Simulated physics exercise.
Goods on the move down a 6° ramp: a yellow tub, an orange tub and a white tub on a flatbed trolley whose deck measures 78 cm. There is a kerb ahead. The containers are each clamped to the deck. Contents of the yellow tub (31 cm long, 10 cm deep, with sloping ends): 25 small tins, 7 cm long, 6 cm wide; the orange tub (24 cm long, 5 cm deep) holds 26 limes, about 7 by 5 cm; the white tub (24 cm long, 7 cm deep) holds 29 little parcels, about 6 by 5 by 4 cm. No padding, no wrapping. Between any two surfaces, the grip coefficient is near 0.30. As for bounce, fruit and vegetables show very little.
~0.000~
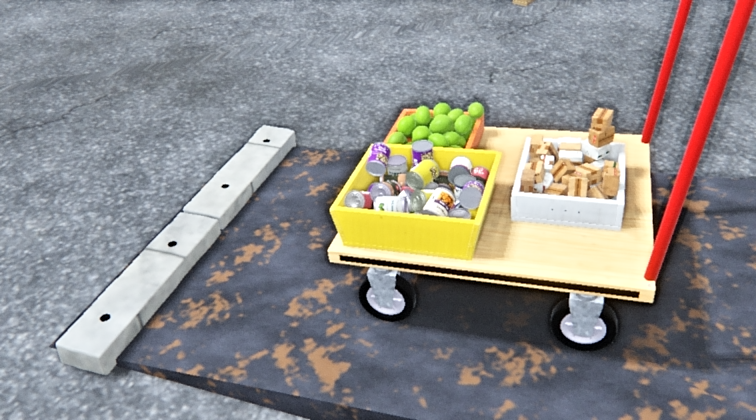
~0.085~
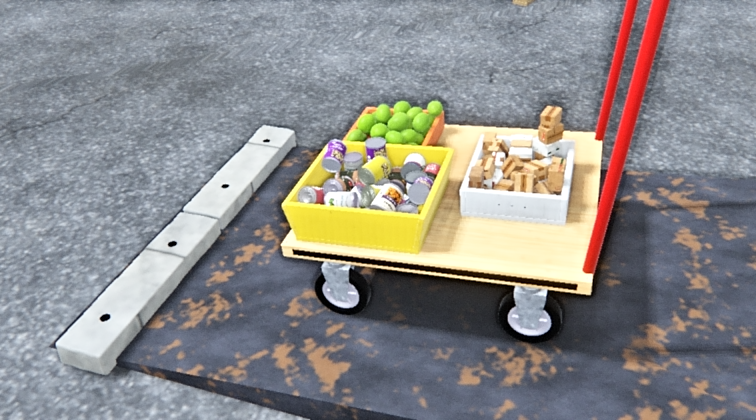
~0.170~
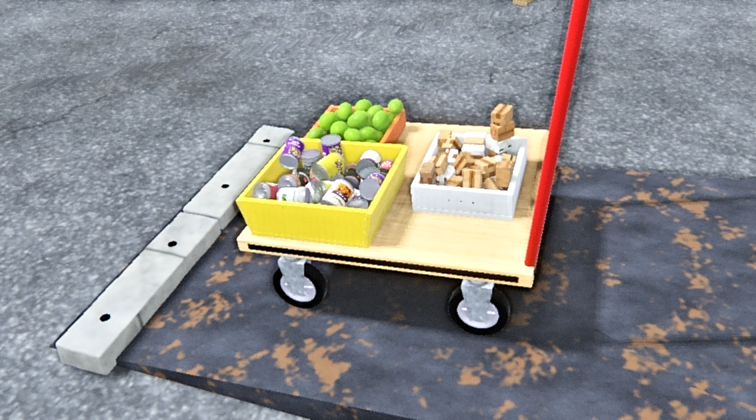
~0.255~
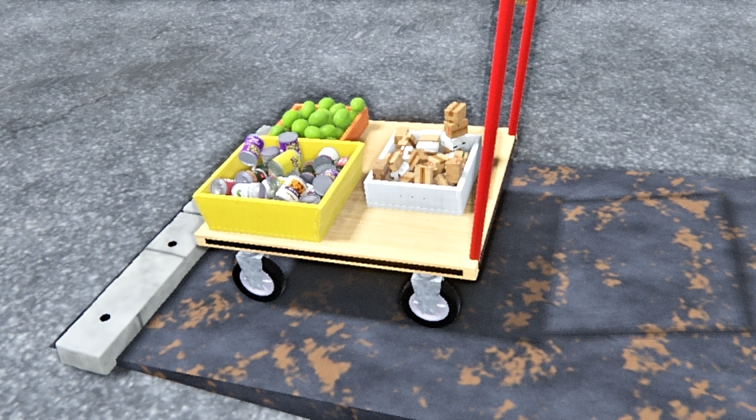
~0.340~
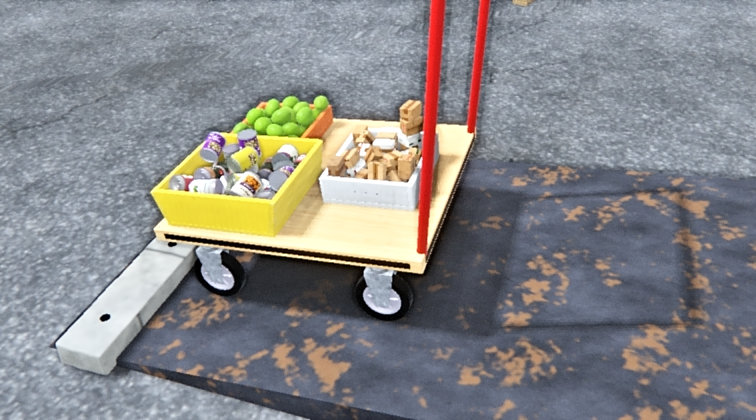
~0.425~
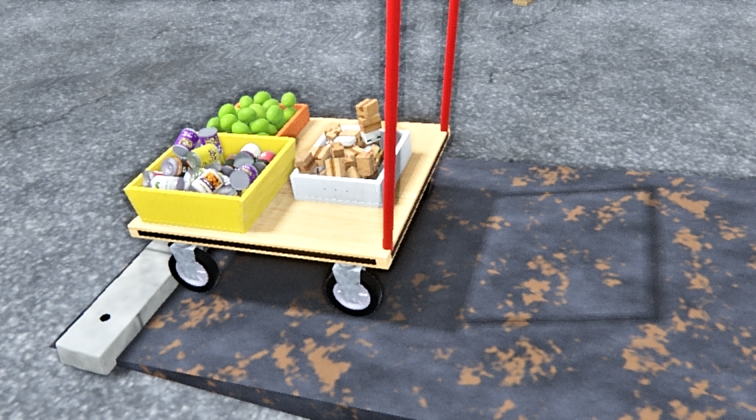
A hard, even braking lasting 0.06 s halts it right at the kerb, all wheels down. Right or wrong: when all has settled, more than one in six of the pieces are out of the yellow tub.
Wrong.
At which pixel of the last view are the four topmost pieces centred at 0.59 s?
I'd put it somewhere around (327, 150).
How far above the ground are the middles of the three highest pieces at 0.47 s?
Close to 50 cm, on average.
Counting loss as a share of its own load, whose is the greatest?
The orange tub.
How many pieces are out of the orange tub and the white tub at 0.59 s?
Estimate at that time - orange tub 5, white tub 4, give or take.
After 0.47 s, 0 of 25 out of the yellow tub, 1 of 26 out of the orange tub and 0 of 29 out of the white tub.
After 0.59 s, 0 of 25 out of the yellow tub, 5 of 26 out of the orange tub and 4 of 29 out of the white tub.
After 0.82 s, 0 of 25 out of the yellow tub, 8 of 26 out of the orange tub and 5 of 29 out of the white tub.
When it is over (at 1.32 s), 0 of 25 out of the yellow tub, 9 of 26 out of the orange tub and 5 of 29 out of the white tub. Asked share, 0 of 25, 0 per cent.
